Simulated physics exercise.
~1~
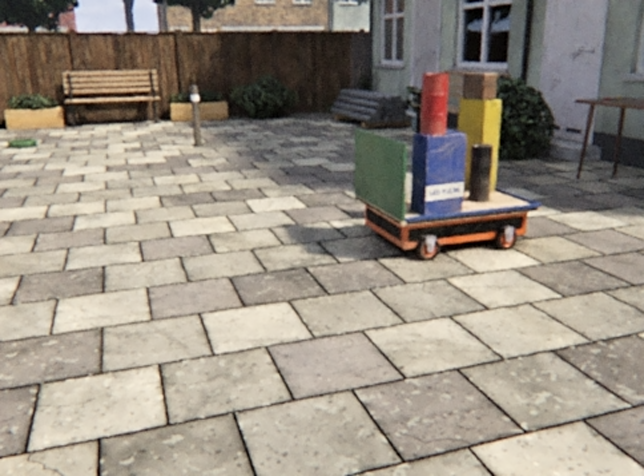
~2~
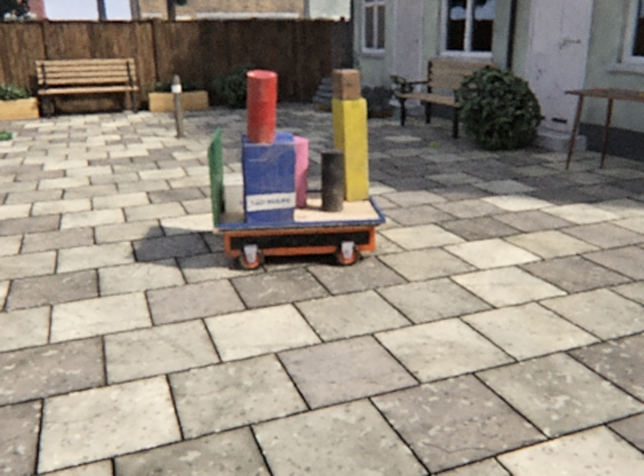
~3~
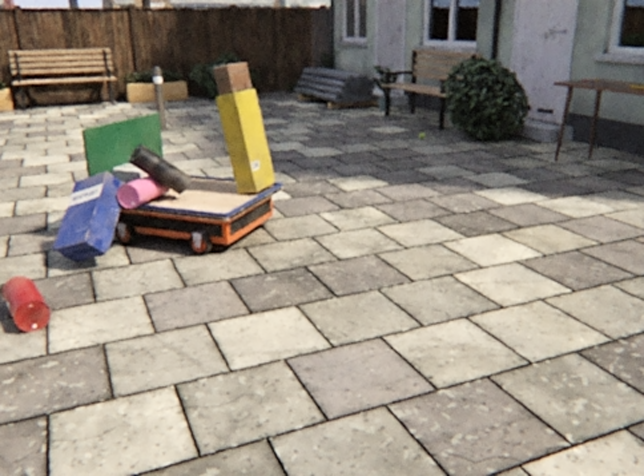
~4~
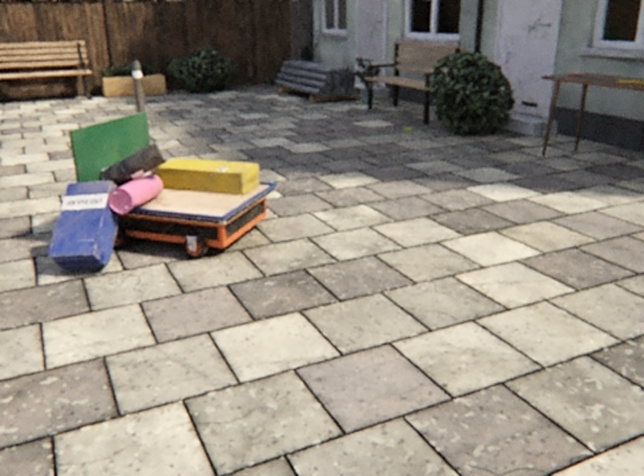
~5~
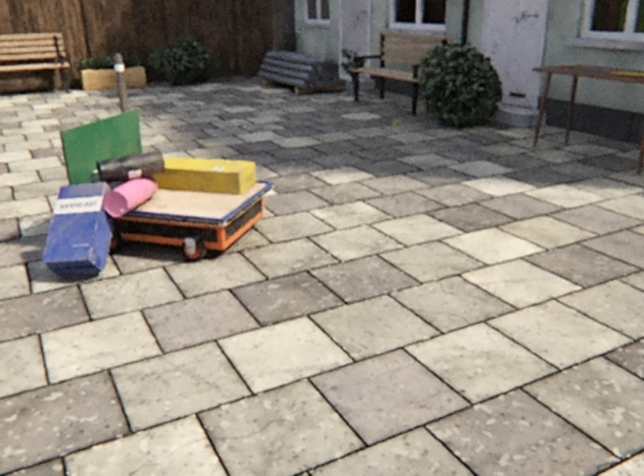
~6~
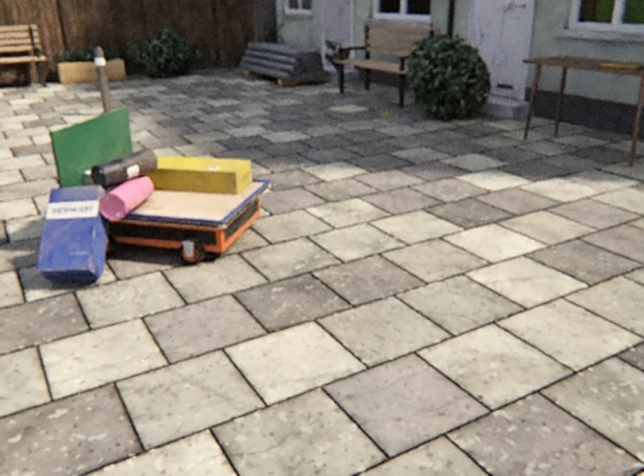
To begin with, a low orange cart with a green board at one end stands on a sunny paved courtyard, carrying upright blocks and canisters in red, blue, yellow and black. It moves left and swings round, bringing a pink canister into view as the red one starts to lean. Then the load topples, with the blue box and red canister landing on the paving while the yellow box tilts. The yellow box falls flat across the deck. Finally the cart sits still, the blue box against its side and the yellow box, black canister and pink canister lying aboard.
